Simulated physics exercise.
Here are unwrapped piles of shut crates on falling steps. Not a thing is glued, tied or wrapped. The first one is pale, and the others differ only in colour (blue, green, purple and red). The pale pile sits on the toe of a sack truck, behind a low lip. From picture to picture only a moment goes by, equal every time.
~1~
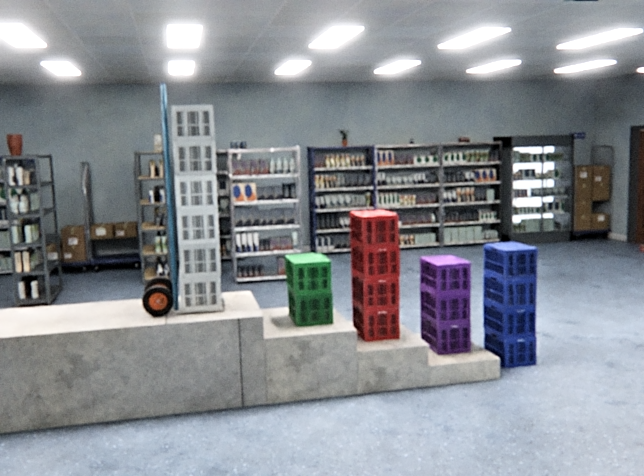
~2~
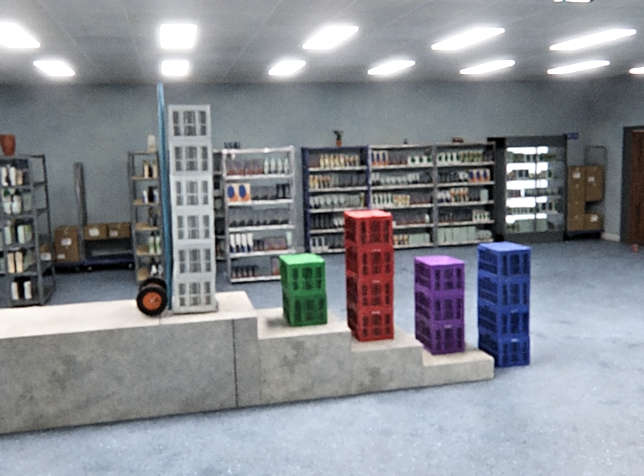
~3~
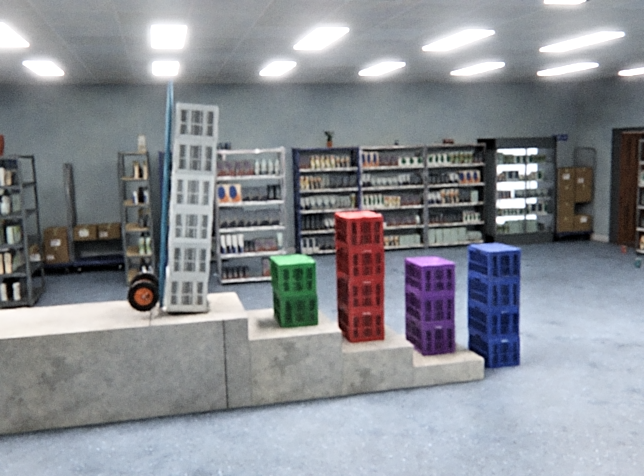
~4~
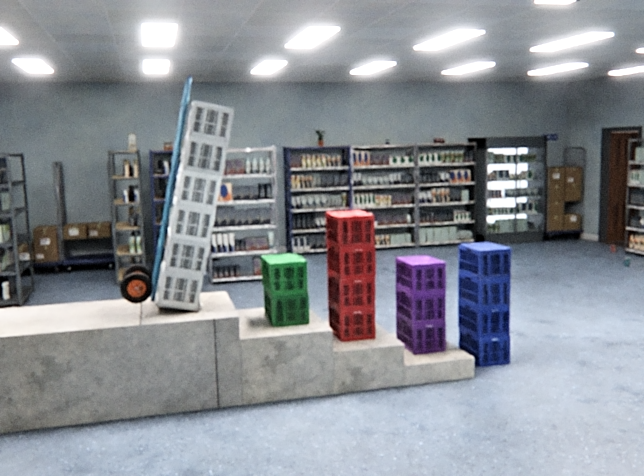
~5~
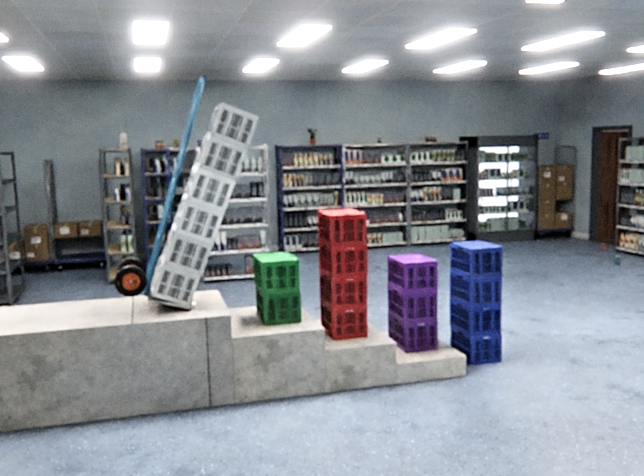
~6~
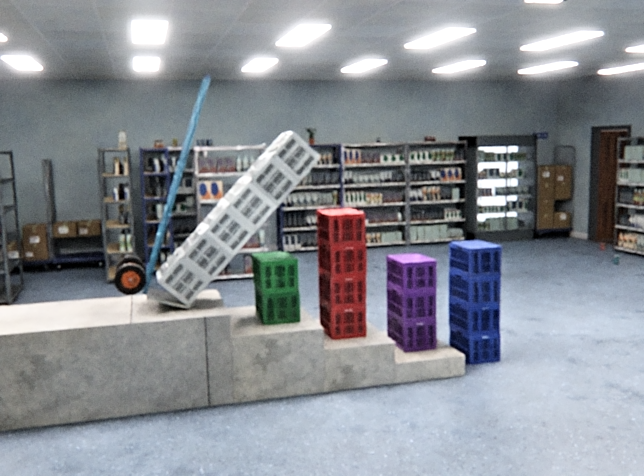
In a bluish storeroom with stocked shelves along the back wall, seen from the side, pale concrete steps descend to the right. A tall pale stack of crates stands at the left on a blue-framed sack truck, with green, red, purple and blue stacks to its right. The camera pans slightly right as the truck rocks rightward and the pale stack leans increasingly right, tilting beyond the truck's frame, while the coloured stacks stay put.
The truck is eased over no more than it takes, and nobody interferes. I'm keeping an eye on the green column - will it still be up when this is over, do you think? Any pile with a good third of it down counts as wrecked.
Yes, it stays up.
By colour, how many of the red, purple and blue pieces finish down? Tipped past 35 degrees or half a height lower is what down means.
Colour by colour, that's red at 2, purple at 1, and blue at 2.
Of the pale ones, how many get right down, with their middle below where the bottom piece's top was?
That would be 4 in total.
Soon, 6 of the pale pile down; none of the 2 green crates down (0 of 13 in all colours); top green crate unmoved; top red crate displaced half its height.
A while on, 6 of the pale pile down; none of the 2 green crates down (1 of 13 in all colours); top green crate displaced a little; top red crate on its side.
Towards the end, 6 of the pale pile down; none of the 2 green crates down (5 of 13 in all colours); top green crate displaced a little; top red crate upside down.
Finally, 6 of the pale pile down; none of the 2 green crates down (5 of 13 in all colours); top green crate displaced a little; top red crate upside down. Seen by the last camera, middles, top green crate near (277, 272), top red crate near (498, 333).
